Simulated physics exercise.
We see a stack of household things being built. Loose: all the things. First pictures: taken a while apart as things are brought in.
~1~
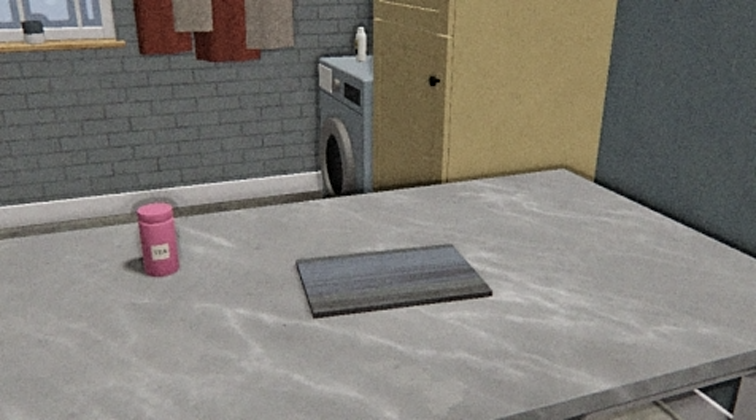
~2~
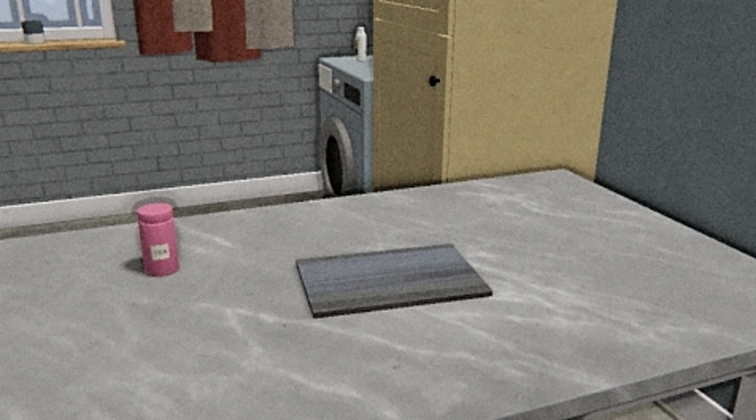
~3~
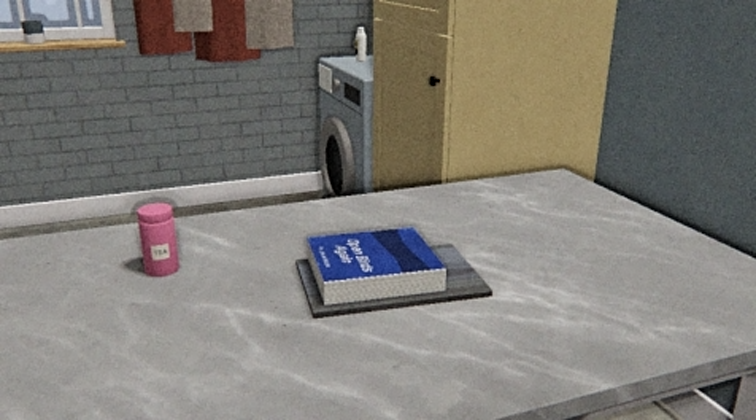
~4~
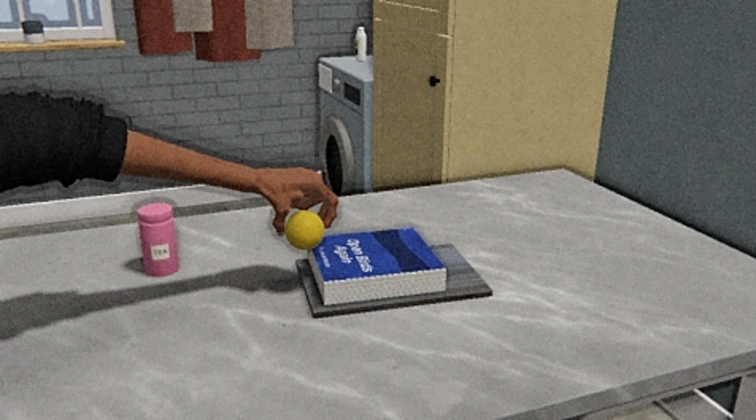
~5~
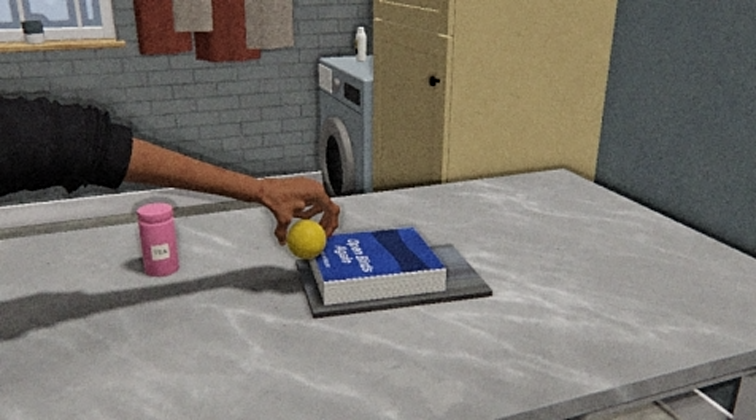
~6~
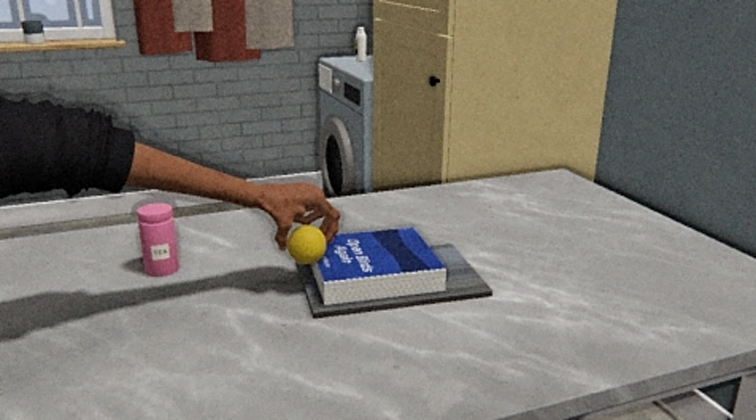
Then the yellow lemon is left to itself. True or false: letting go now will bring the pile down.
True.
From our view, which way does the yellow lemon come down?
Result: Further left.
Then, 0.20 s later than the last frame, things are still on the move.
Then, 0.30 s later than the last frame, yellow lemon now fallen.
Then, 0.40 s later than the last frame, nothing new.
When it is over, fallen, yellow lemon; the other 3 as before. End places, in pixels of the last picture, yellow lemon near (276, 278). The pile gives way.
